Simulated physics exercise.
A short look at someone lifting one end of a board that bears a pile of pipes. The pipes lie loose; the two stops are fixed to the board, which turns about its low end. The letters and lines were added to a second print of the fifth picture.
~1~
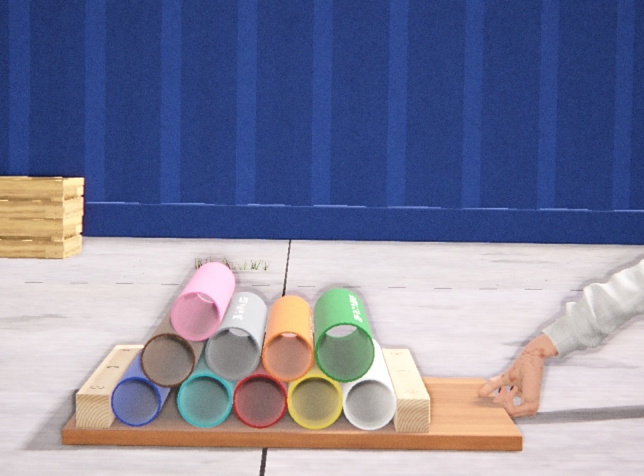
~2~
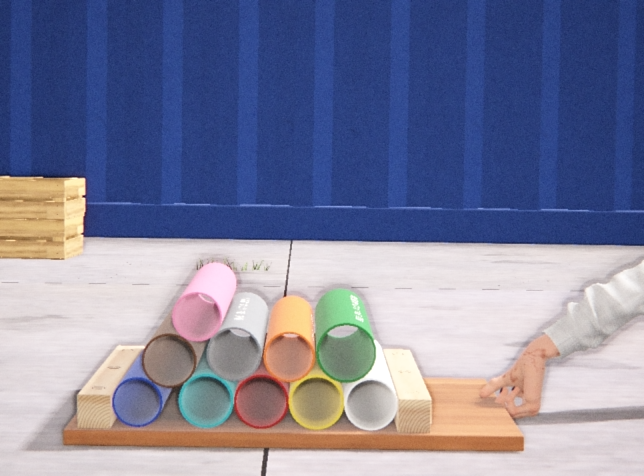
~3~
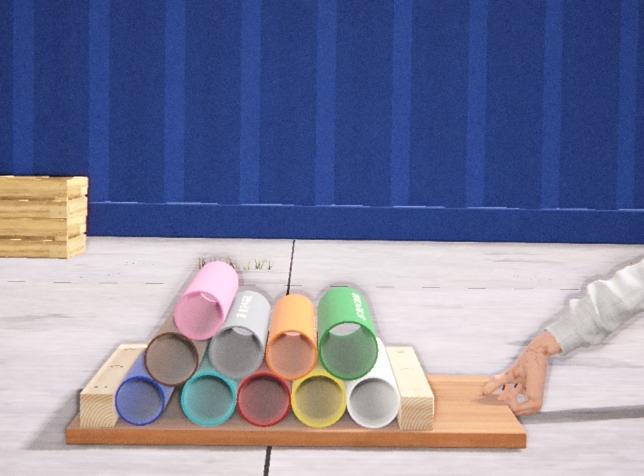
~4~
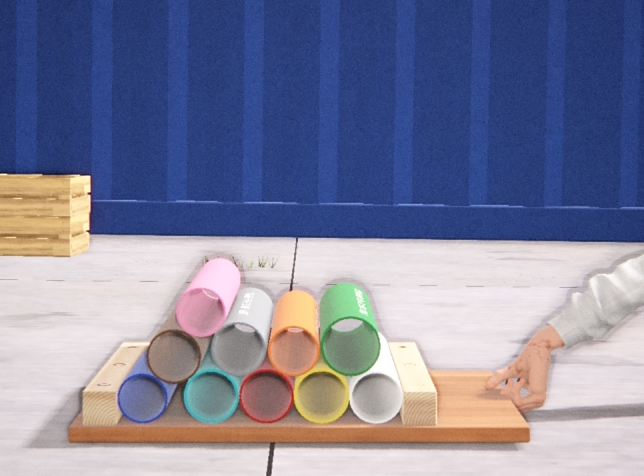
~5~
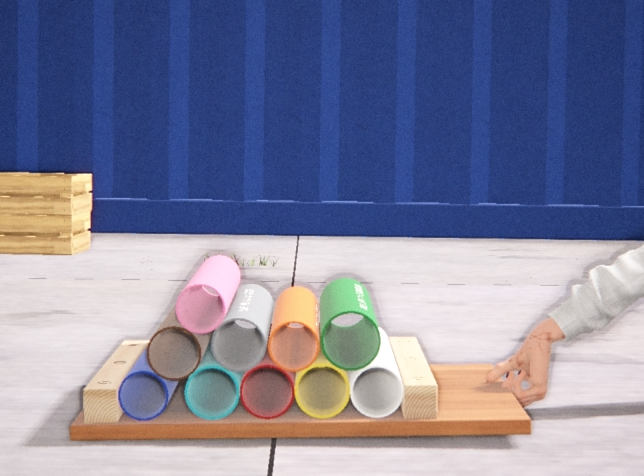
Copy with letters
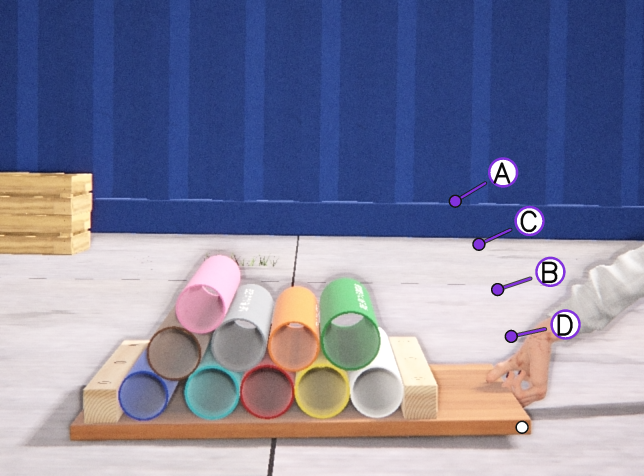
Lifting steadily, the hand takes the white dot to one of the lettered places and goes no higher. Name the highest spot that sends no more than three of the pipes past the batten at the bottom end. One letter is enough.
The answer is mark C.
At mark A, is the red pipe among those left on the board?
Yes, with A.
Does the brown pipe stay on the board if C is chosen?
The brown pipe: No.
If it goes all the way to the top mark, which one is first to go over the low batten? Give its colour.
It is the brown one.
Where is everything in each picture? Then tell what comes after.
The first picture shows grey pipe (233, 353); brown pipe (168, 360); orange pipe (288, 356).
The second picture shows orange pipe (289, 356); green pipe (347, 353).
The third picture shows board (298, 391); white pipe (373, 401); turquoise pipe (208, 399).
The fourth picture shows board (301, 387); blue pipe (143, 398); turquoise pipe (212, 396).
The fifth picture shows board (302, 383); blue pipe (143, 395); turquoise pipe (212, 392).
On the marked copy, A at (455, 201); B at (498, 290); C at (479, 244); D at (511, 336); the white dot at (522, 427).
Taking C. A third of the way, board at 16°.
Two thirds of the way, board at 26°.
When it is over, board at 26°, two over the low batten (brown, pink).
As for the rest, A five over the low batten; B one over the low batten (brown); D none over the low batten.
